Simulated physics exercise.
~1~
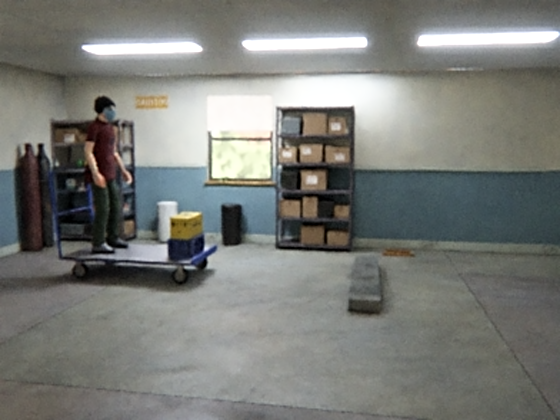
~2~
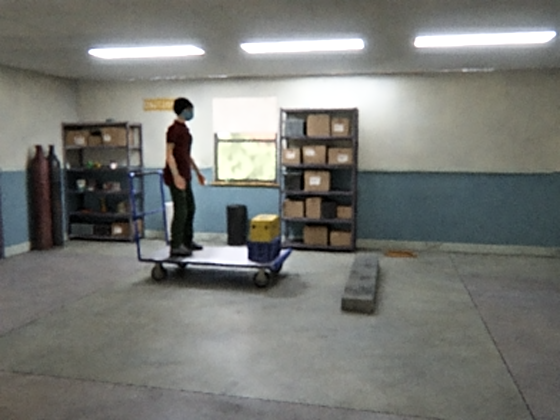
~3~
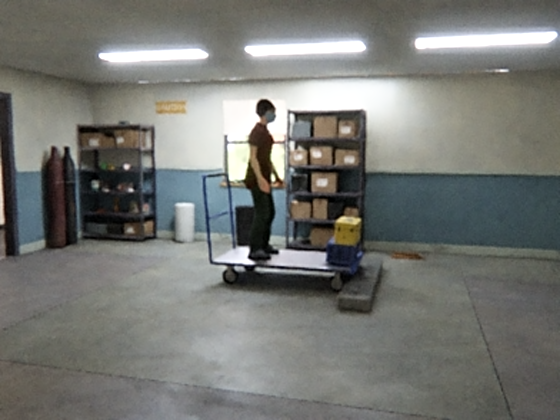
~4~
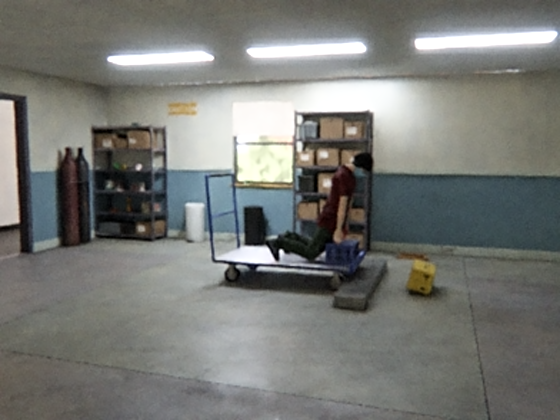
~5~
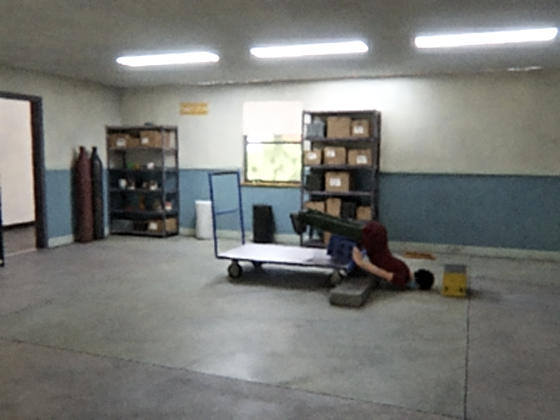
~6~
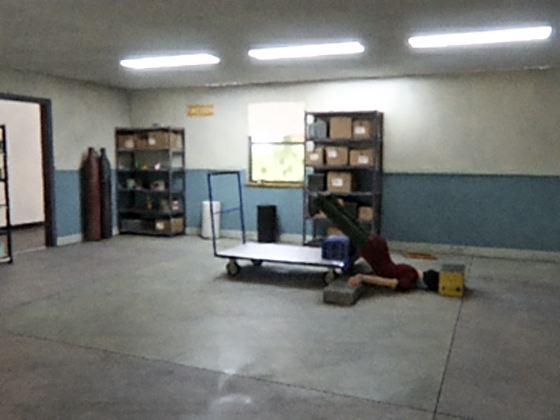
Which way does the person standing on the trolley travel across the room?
The person travels to the right, riding on the trolley and then falling forward over its front end.
